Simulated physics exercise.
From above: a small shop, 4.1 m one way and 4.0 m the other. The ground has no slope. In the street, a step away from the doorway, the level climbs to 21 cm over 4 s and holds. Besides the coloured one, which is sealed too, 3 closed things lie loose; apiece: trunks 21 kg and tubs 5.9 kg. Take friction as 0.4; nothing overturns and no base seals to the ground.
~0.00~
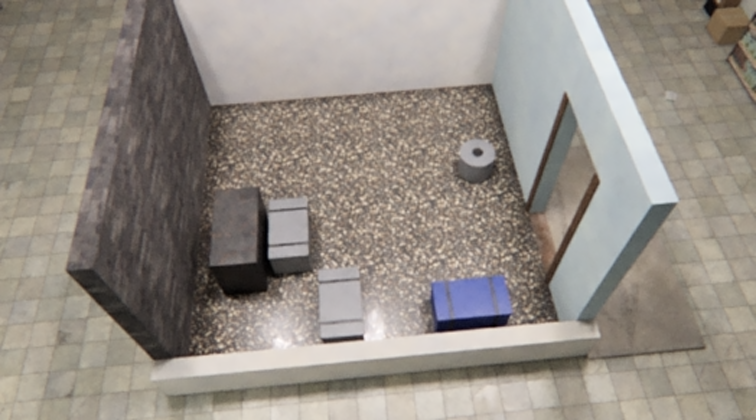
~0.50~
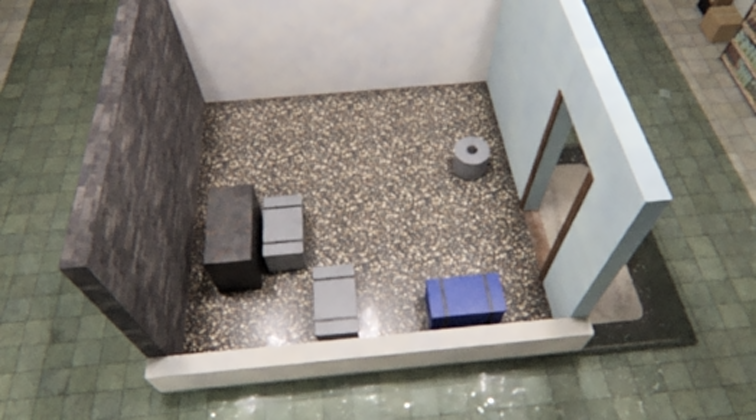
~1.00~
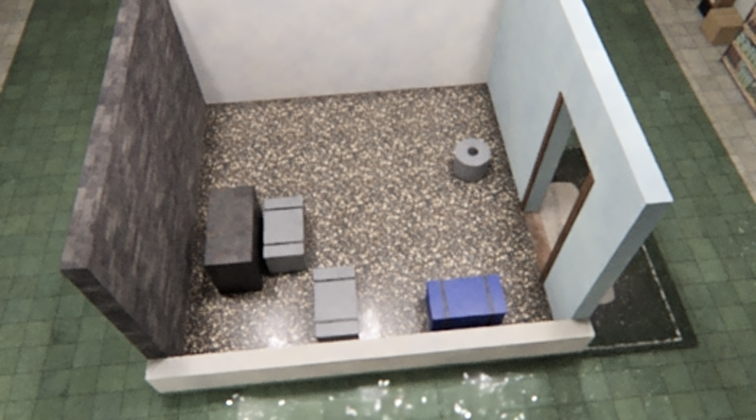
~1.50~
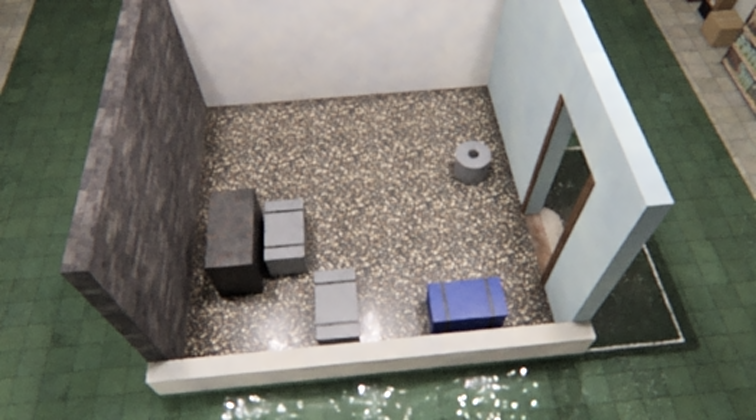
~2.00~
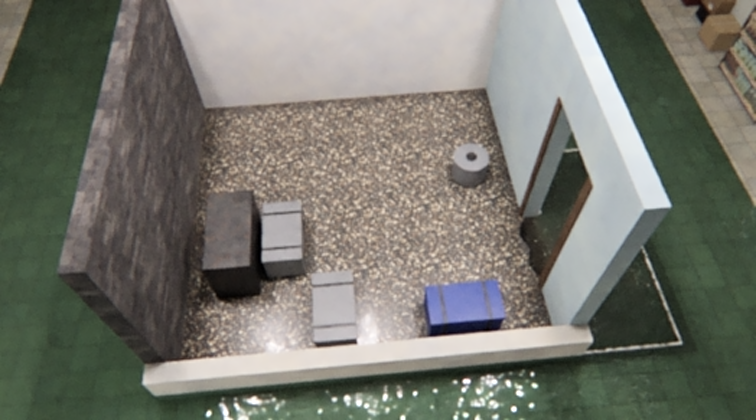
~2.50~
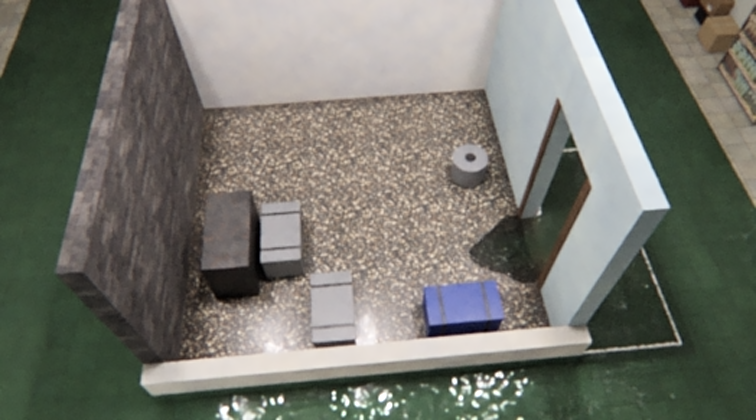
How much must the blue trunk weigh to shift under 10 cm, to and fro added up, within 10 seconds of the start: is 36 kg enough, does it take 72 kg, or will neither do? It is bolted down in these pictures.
Verdict: The smaller load will do.
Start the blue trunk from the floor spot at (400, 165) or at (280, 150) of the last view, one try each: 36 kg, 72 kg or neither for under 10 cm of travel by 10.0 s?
In turn: The smaller is enough; either load holds.
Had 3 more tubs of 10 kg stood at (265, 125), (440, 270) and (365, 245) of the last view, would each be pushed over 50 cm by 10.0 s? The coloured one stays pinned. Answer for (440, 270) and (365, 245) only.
In turn: Over, past it.
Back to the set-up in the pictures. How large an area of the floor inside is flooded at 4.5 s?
About 5.5 m2.
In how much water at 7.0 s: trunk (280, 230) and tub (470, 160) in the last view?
About 5 and 2 cm.
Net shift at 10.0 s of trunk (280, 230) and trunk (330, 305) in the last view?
In that order: 10 cm, 100 cm.
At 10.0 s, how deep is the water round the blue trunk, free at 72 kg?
About 7 cm.
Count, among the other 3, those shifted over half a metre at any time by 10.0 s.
That makes 1.
After 3.5 s the blue trunk would be 0 cm from its start with 36 kg and 0 cm from its start with 72 kg; 2 cm of water round it then.
After 4.5 s the blue trunk would be 0 cm from its start with 36 kg and 0 cm from its start with 72 kg; 4 cm of water round it then.
After 7.0 s the blue trunk would be 0 cm from its start with 36 kg and 0 cm from its start with 72 kg; 7 cm of water round it then.
After 10.0 s the blue trunk would be 0 cm from its start with 36 kg and 0 cm from its start with 72 kg; 7 cm of water round it then.
